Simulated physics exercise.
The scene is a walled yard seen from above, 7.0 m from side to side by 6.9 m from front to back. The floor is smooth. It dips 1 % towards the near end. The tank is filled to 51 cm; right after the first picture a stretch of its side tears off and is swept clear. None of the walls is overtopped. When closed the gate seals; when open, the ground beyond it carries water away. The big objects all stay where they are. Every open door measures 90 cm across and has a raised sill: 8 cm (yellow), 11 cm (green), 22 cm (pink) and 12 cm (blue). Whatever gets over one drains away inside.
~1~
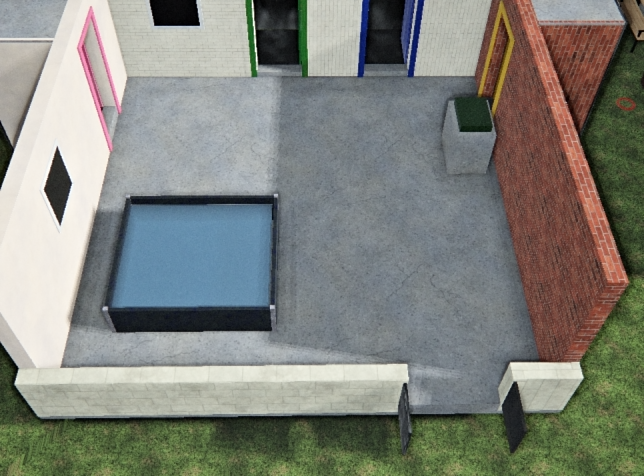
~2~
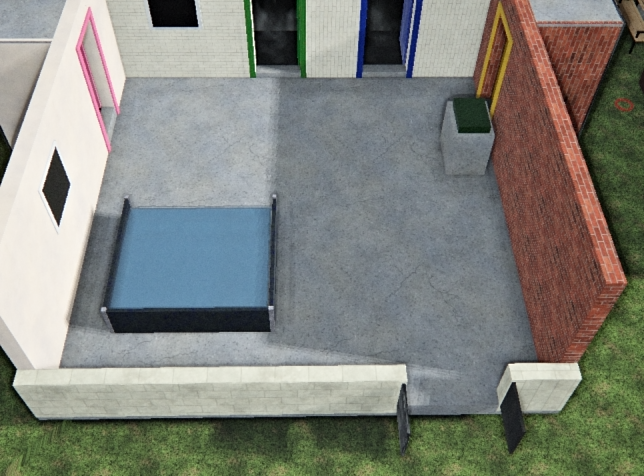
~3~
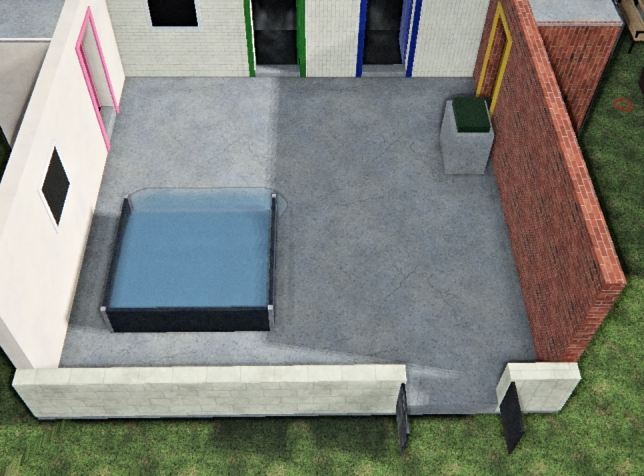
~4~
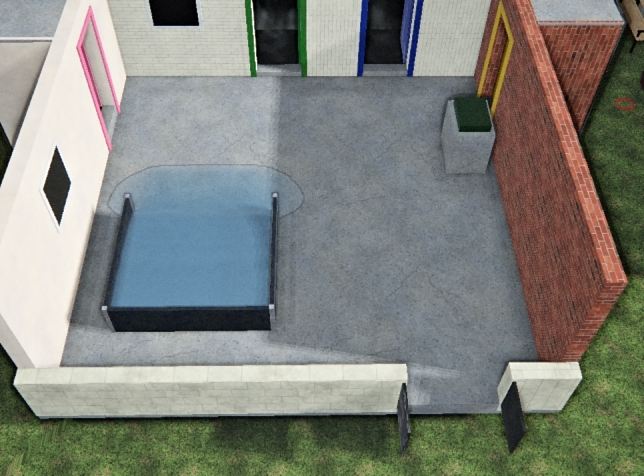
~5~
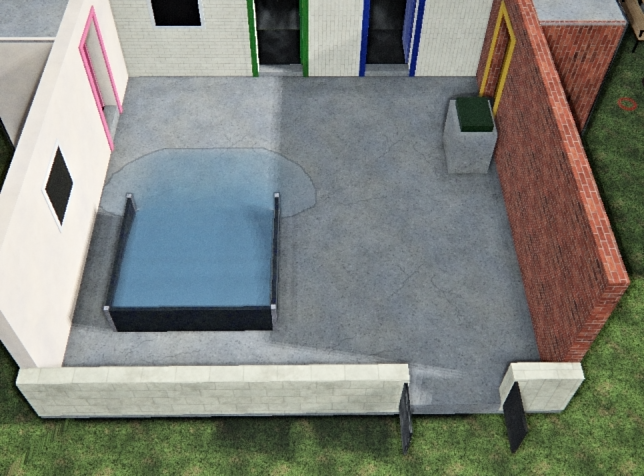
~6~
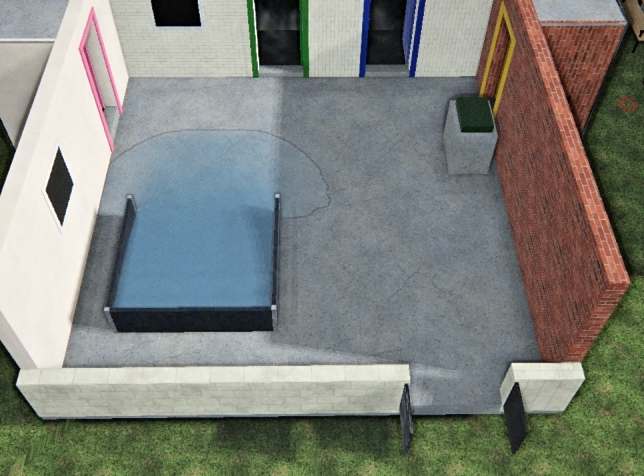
Water pours from the far side of a blue tank and spreads across the yard floor.
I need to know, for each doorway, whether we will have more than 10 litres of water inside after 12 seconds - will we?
In the end yellow door: Above the limit, green door: Above the limit, pink door: Beneath the limit, blue door: Beneath the limit.
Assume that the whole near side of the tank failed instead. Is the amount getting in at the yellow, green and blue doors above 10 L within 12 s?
Here's how it goes: Yellow falls short, green falls short, blue falls short.
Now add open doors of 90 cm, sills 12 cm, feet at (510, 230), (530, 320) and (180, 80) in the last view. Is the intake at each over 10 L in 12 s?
Less, less, more.
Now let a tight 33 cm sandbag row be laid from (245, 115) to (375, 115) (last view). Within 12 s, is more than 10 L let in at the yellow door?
Well, at yellow the limit is broken.
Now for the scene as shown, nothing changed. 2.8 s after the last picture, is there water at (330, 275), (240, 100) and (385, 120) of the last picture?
Untouched, soaked, soaked.
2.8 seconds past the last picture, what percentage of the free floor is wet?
Some 45 per cent of the floor is wet.
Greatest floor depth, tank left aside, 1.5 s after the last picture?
I'd say near 34 centimetres.
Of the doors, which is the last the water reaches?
Last: Yellow.
Then, 0.7 s after the last picture water covers 30 % of the floor and is deepest (22 cm) near (172, 217); yellow door not reached, green door 5 cm at the sill, 0 L in, pink door 8 cm at the sill, 0 L in, blue door not reached.
Then, 1.5 s after the last picture water covers 40 % of the floor and is deepest (34 cm) near (147, 79); yellow door not reached, green door 21 cm at the sill, 10 L in, pink door 13 cm at the sill, 0 L in, blue door not reached.
Then, 2.8 s after the last picture water covers 45 % of the floor and is deepest (26 cm) near (137, 128); yellow door not reached, green door 18 cm at the sill, 55 L in, pink door 19 cm at the sill, 0 L in, blue door 10 cm at the sill, 0 L in.
Then, 6.3 s after the last picture water covers 75 % of the floor and is deepest (16 cm) near (467, 78); yellow door 14 cm at the sill, 59 L in, green door 5 cm at the sill, 74 L in, pink door 6 cm at the sill, 1 L in, blue door 4 cm at the sill, 0 L in.
Then, 11.3 s after the last picture water covers 95 % of the floor and is deepest (11 cm) near (534, 388); yellow door 5 cm at the sill, 82 L in, green door 3 cm at the sill, 74 L in, pink door 2 cm at the sill, 1 L in, blue door 3 cm at the sill, 0 L in.
